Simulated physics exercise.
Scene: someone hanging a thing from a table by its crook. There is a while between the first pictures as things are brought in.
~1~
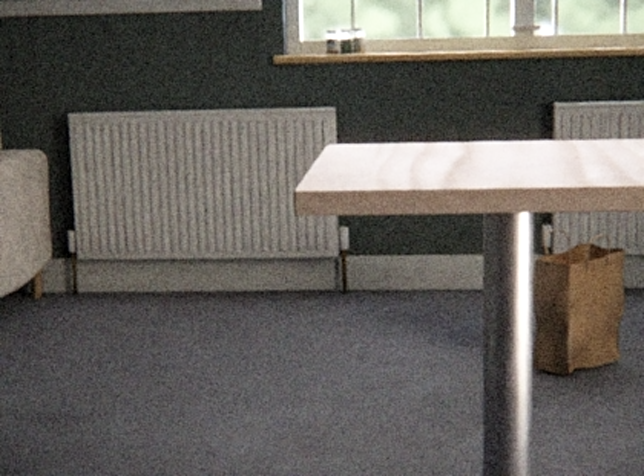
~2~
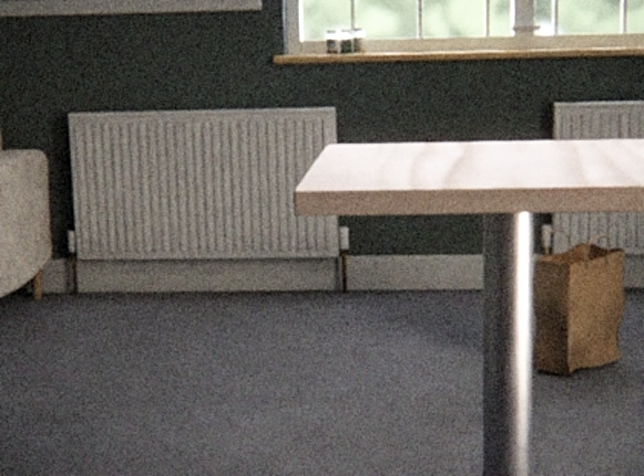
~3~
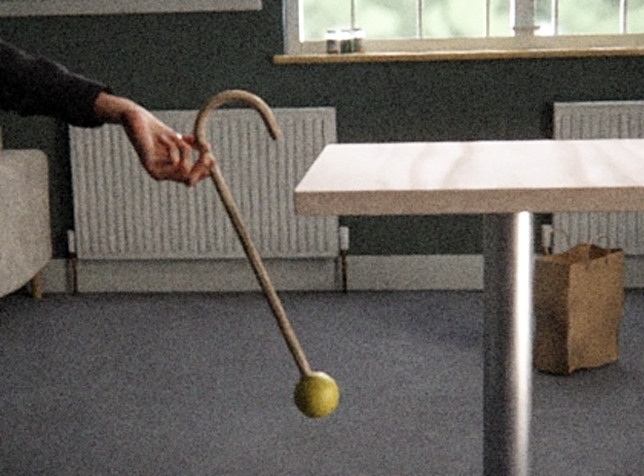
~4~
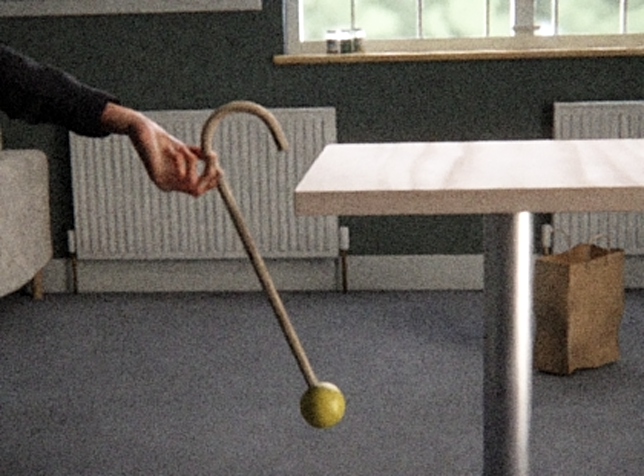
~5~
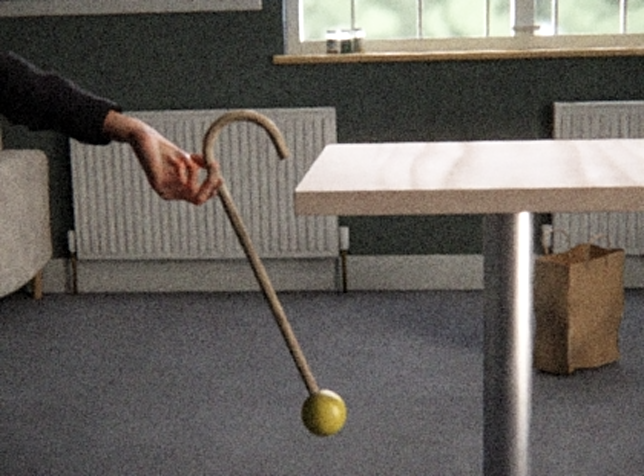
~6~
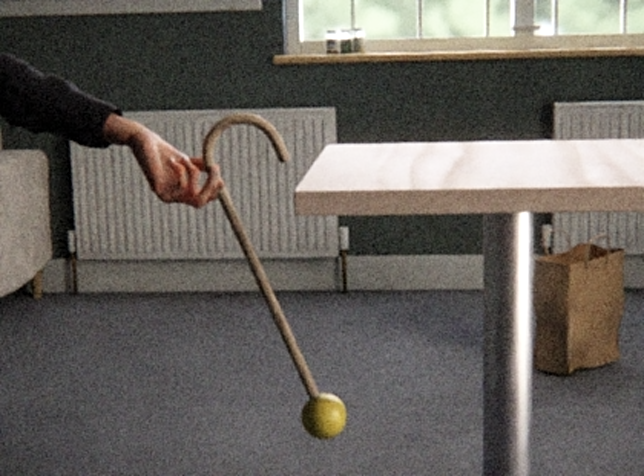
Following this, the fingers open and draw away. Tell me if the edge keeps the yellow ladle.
Comes off.
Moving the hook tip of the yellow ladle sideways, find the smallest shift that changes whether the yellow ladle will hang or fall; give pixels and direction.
Looks like close to 28 pixels, moving right.
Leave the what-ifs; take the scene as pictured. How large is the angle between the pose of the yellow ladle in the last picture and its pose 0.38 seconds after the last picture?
I'd say around 10°.
Then, 0.38 s after the last picture, yellow ladle down below.
At rest, the yellow ladle drops past the edge.
